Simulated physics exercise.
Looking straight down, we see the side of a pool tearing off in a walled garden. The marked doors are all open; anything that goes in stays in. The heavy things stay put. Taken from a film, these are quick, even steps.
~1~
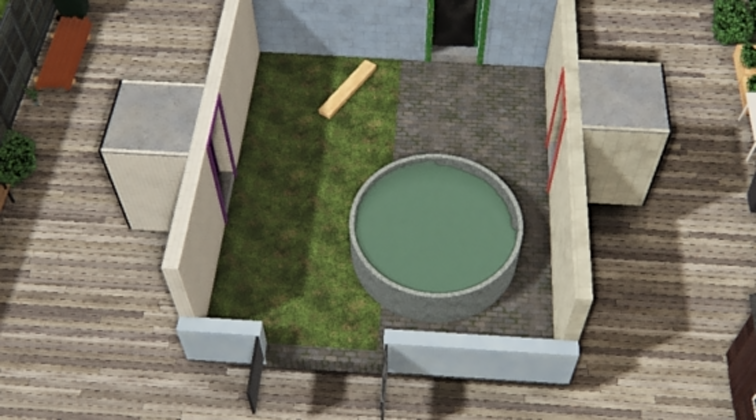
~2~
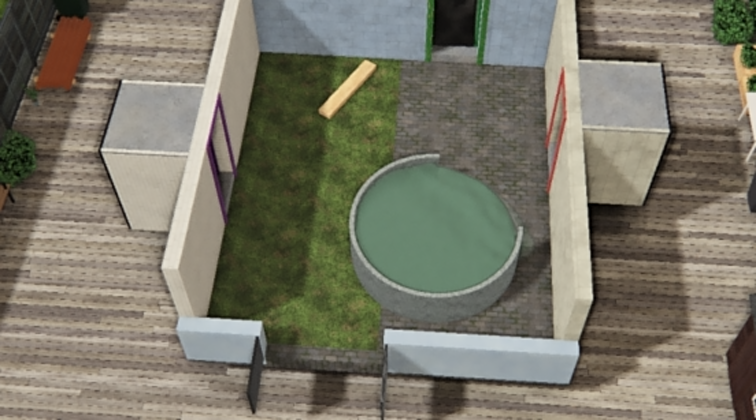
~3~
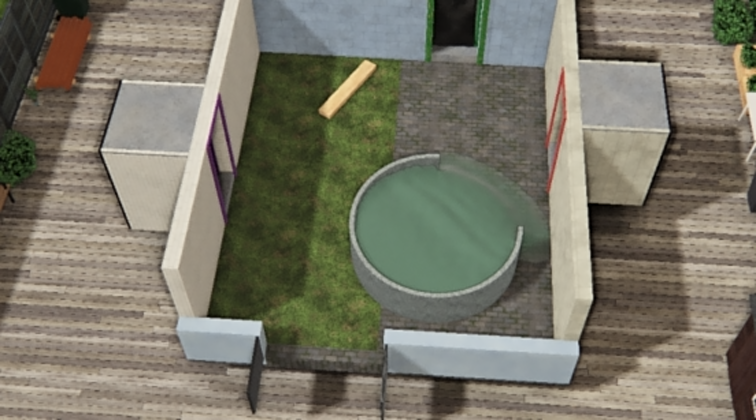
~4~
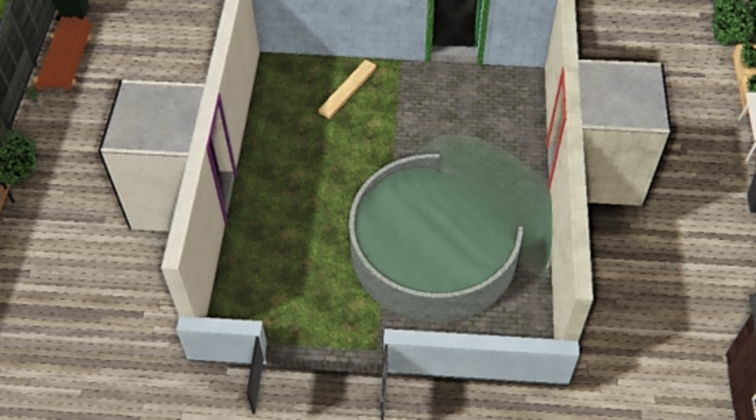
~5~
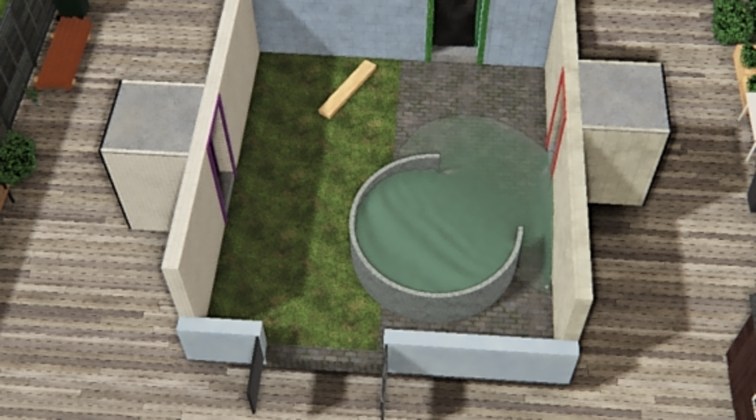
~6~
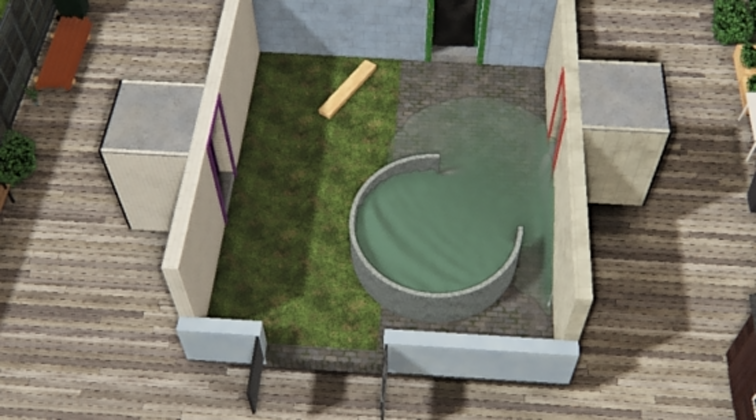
Green water in a round grey tank lies still until the upper-right side of the wall vanishes, then spreads out through the gap in a thin, translucent sheet over the grey paving, toward the back and the right wall. The walled garden is seen from high above by a still camera, with wooden decking around it. A pale plank rests on grass at left, near a purple-framed window, opposite a red-framed one.
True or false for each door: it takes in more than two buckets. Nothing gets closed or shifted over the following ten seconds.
For the green door, true; for the red door, true; for the purple door, false.
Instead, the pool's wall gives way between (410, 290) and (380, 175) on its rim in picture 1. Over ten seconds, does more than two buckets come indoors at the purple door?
The purple one ends up above.
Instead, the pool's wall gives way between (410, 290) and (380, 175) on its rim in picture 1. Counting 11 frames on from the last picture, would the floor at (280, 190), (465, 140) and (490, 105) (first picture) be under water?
First soaked, second unwetted, third unwetted.
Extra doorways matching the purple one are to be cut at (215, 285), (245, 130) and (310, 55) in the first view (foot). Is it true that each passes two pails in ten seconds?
They turn out short, short and short.
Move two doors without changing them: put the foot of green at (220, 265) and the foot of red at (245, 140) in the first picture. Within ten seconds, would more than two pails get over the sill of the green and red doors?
Result: Green door no, red door no.
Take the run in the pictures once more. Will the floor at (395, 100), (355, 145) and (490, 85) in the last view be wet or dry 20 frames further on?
First spot soaked, second soaked, third soaked.
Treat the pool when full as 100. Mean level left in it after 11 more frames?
Roughly 42 per cent.
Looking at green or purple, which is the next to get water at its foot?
The green one.
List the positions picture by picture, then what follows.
Still water in the round tank at (436, 225), in the first picture.
The front is at a hidden place, out from the gap on the round tank's far side, in the second picture.
The front is at (443, 156), out from the gap on the round tank's far side, in the third picture.
The front is at (438, 140), out from the gap on the round tank's far side, in the fourth picture.
The front is at (451, 119), out from the gap on the round tank's far side, in the fifth picture.
The front is at (452, 102), out from the gap on the round tank's far side, in the sixth picture.
A moment on, water covers 35 % of the floor; the green door wet at the sill, nothing in, the red door over two buckets in, the purple door not reached.
Next, water covers 35 % of the floor; the green door under two buckets in, the red door far over two buckets in, the purple door not reached.
Then, water covers 65 % of the floor; the green door over two buckets in, the red door far over two buckets in, the purple door not reached.
Later, water covers 95 % of the floor; the green door far over two buckets in, the red door far over two buckets in, the purple door wet at the sill, nothing in.
In the end, water covers 95 % of the floor; the green door far over two buckets in, the red door far over two buckets in, the purple door wet at the sill, nothing in.
